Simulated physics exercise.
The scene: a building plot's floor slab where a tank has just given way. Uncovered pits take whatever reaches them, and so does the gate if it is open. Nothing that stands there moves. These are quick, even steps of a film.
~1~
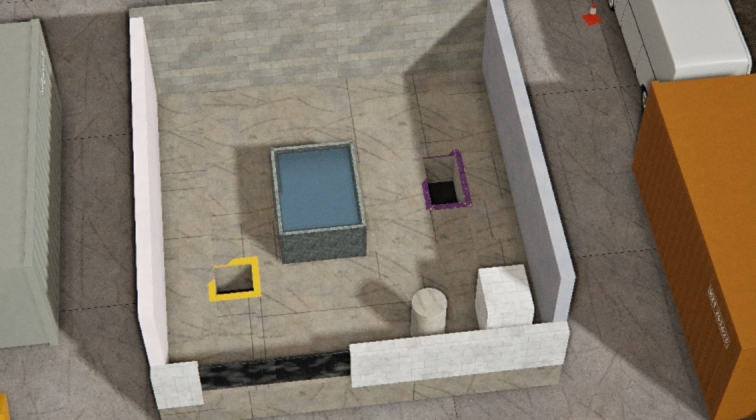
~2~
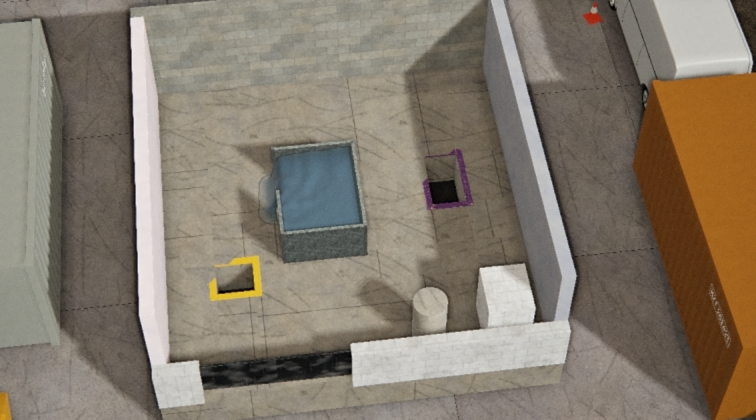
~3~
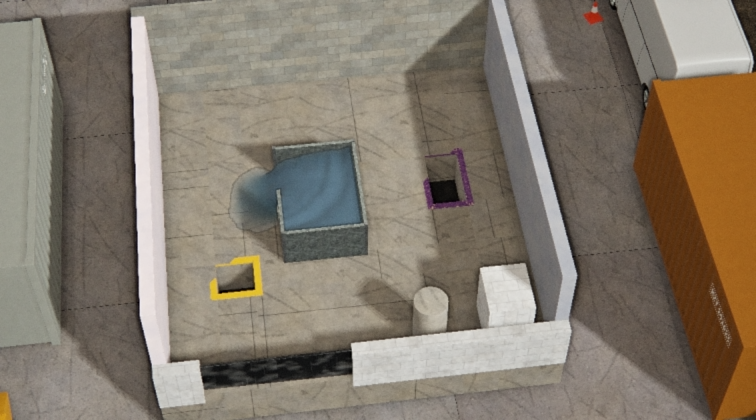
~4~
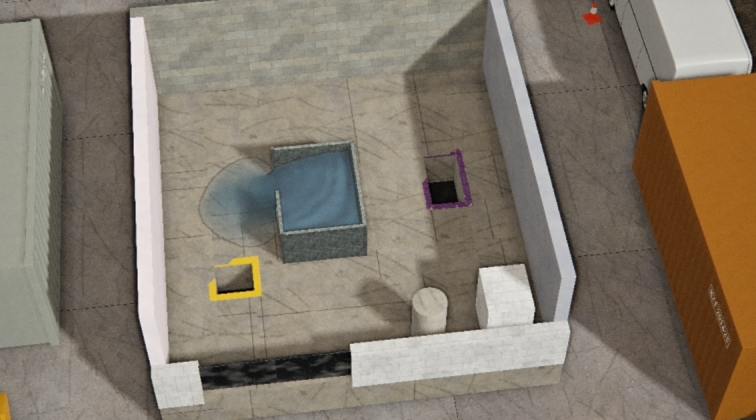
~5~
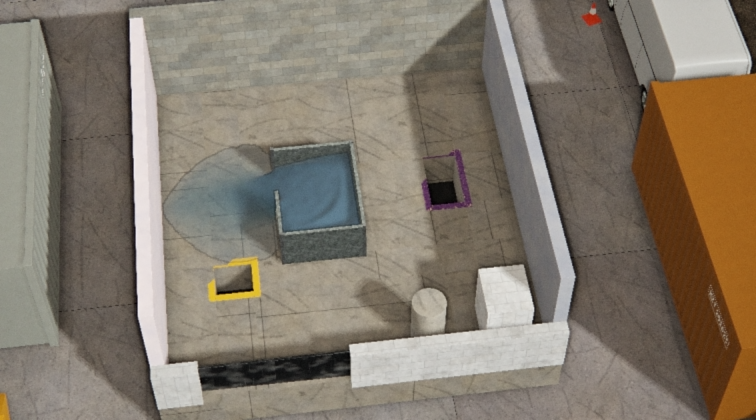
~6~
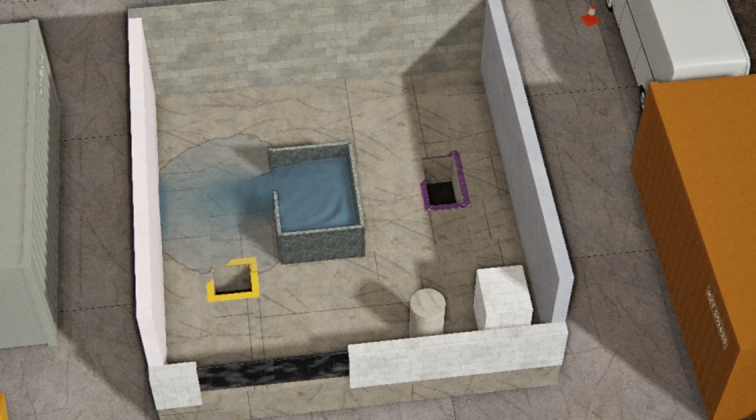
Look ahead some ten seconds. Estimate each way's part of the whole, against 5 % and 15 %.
One by one: The gate takes not even 5 %; the purple pit takes between 5 and 15 %; the yellow pit takes between 5 and 15 %.
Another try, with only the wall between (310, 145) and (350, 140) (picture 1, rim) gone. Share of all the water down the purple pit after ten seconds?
Per cent: Purple 12.
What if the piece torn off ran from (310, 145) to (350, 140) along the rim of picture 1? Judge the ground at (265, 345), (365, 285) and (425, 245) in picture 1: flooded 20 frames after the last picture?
One after the other: Clear, no water, free of water.
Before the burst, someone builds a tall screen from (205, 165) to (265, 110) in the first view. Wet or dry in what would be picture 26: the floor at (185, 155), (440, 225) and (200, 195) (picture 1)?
In that order: Wet, free of water, under water.
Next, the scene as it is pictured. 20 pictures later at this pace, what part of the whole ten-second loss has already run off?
Close to 15 %.
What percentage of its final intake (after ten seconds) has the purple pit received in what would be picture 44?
Near 20 in a hundred.
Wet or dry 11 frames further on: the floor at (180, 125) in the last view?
At that place: Under water.
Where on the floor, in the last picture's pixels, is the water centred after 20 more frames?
I would point to (250, 209).
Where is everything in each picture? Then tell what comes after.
In the first frame, still water in the open tank at (317, 189).
In the second frame, water pours out at (279, 189) and has run to (271, 176).
In the third frame, water pours out at (279, 190) and has run to (242, 226).
In the fourth frame, the front is at (205, 215), out from the gap at (278, 192).
In the fifth frame, water pours out at (278, 193) and has run to (169, 216).
In the sixth frame, the front is at (163, 248), out from the gap at (276, 193).
A moment on, water covers 20 % of the floor; the gate 0 %, the purple pit 0 %, the yellow pit 1 %.
Next, water covers 25 % of the floor; the gate 0 %, the purple pit 0 %, the yellow pit 1 %.
Then, water covers 45 % of the floor; the gate 0 %, the purple pit 0 %, the yellow pit 3 %.
Later, water covers 80 % of the floor; the gate 0 %, the purple pit 2 %, the yellow pit 6 %.
In the end, water covers 95 % of the floor; the gate 0 %, the purple pit 9 %, the yellow pit 9 %.
